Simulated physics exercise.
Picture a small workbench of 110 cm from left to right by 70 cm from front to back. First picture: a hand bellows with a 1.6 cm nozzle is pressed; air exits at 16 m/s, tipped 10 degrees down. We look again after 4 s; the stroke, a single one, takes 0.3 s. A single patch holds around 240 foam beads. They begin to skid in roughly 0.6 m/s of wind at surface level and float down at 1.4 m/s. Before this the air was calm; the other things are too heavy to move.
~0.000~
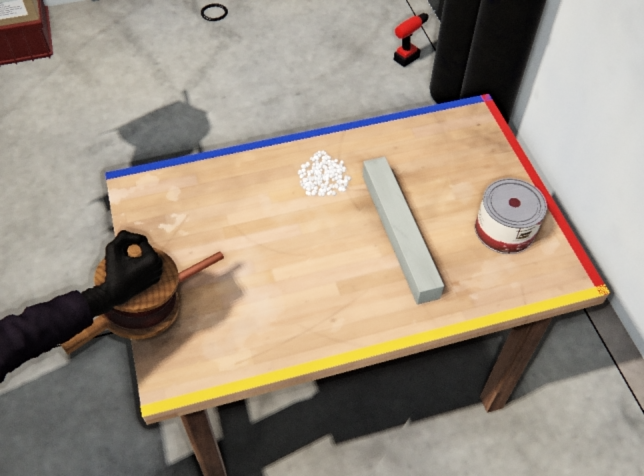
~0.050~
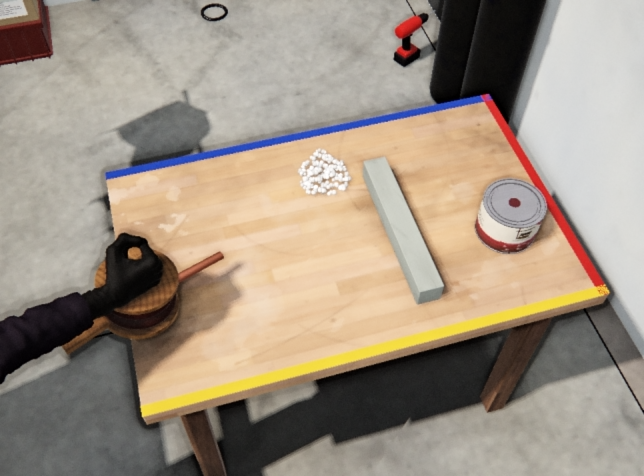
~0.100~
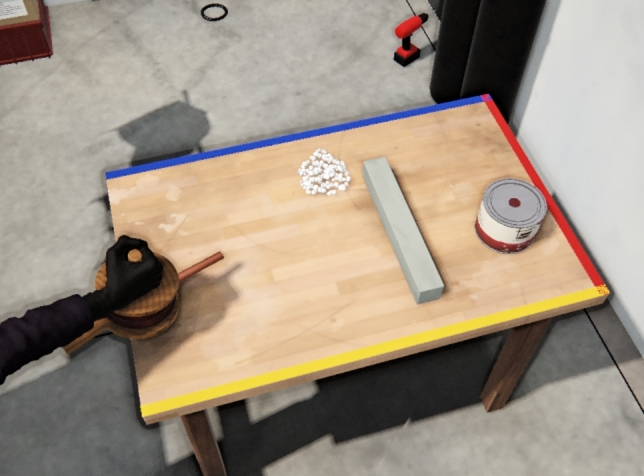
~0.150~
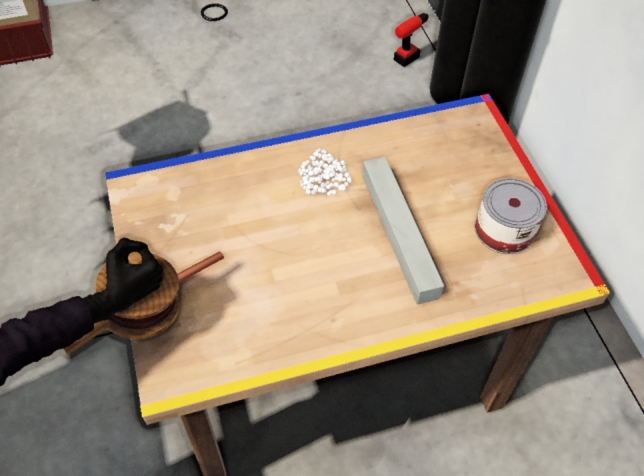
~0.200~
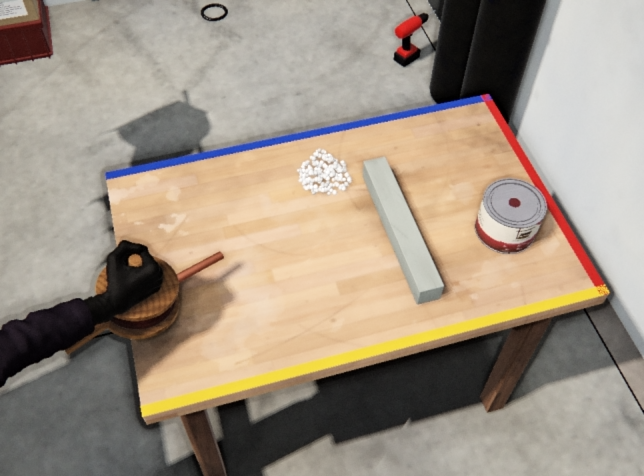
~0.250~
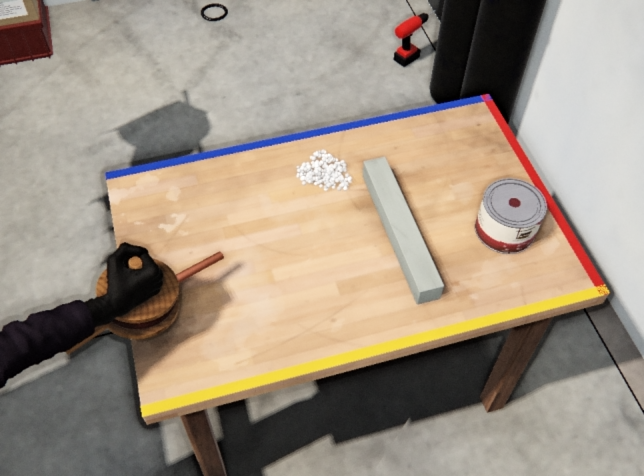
On a small wooden workbench with coloured edges, a gloved hand presses a round hand bellows at the left, while a plank and a tin stay still; a pile of white foam beads rests unmoved, then a few shift slightly.
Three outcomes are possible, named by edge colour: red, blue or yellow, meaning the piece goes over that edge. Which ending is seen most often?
The blue edge gets the most.
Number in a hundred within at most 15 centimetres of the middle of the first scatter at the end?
About 10 %.
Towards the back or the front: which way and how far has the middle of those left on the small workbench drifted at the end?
Shift: Backward, approx. 15 cm.
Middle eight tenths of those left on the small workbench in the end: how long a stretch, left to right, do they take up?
I'd say close to 30 cm.
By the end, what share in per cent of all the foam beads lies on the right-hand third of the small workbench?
I'd estimate around 3 per cent.
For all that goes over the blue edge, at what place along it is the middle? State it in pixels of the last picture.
(359, 121).
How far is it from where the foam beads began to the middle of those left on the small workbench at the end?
15 cm.
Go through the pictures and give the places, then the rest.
In the first picture, the middle of the foam beads is near (323, 176), none has stirred yet and the mouth of the hand bellows is at (222, 255).
In the second picture, the middle of the foam beads is near (323, 175), none has stirred yet, the yellow edge is centred on (390, 352), the red edge is centred on (543, 184) and the blue edge is centred on (306, 132).
In the third picture, the middle of the foam beads is near (323, 175), none has stirred yet, the top of a plank is at (401, 219) and the top of a tin is at (515, 202).
In the fourth picture, the middle of the foam beads is near (323, 175) and none has stirred yet.
In the fifth picture, the middle of the foam beads is near (323, 175) and none has stirred yet.
In the sixth picture, the middle of the foam beads is near (322, 171), the farthest in sight from the hand bellows is at (342, 163) and about 15 % have left their places.
After 0.8 s the count stands so, 0 % are over the yellow edge, 0 % over the red edge and 81 % over the blue edge; the middle of those left on the top is near (322, 139).
After 1.3 s the count stands so, 0 % are over the yellow edge, 0 % over the red edge and 82 % over the blue edge; the middle of those left on the top is near (322, 139).
After 2.2 s the count stands so, 0 % are over the yellow edge, 0 % over the red edge and 82 % over the blue edge; the middle of those left on the top is near (322, 139).
After 4.0 s, at the end, 0 % are over the yellow edge, 0 % over the red edge and 82 % over the blue edge; the middle of those left on the top is near (322, 139).
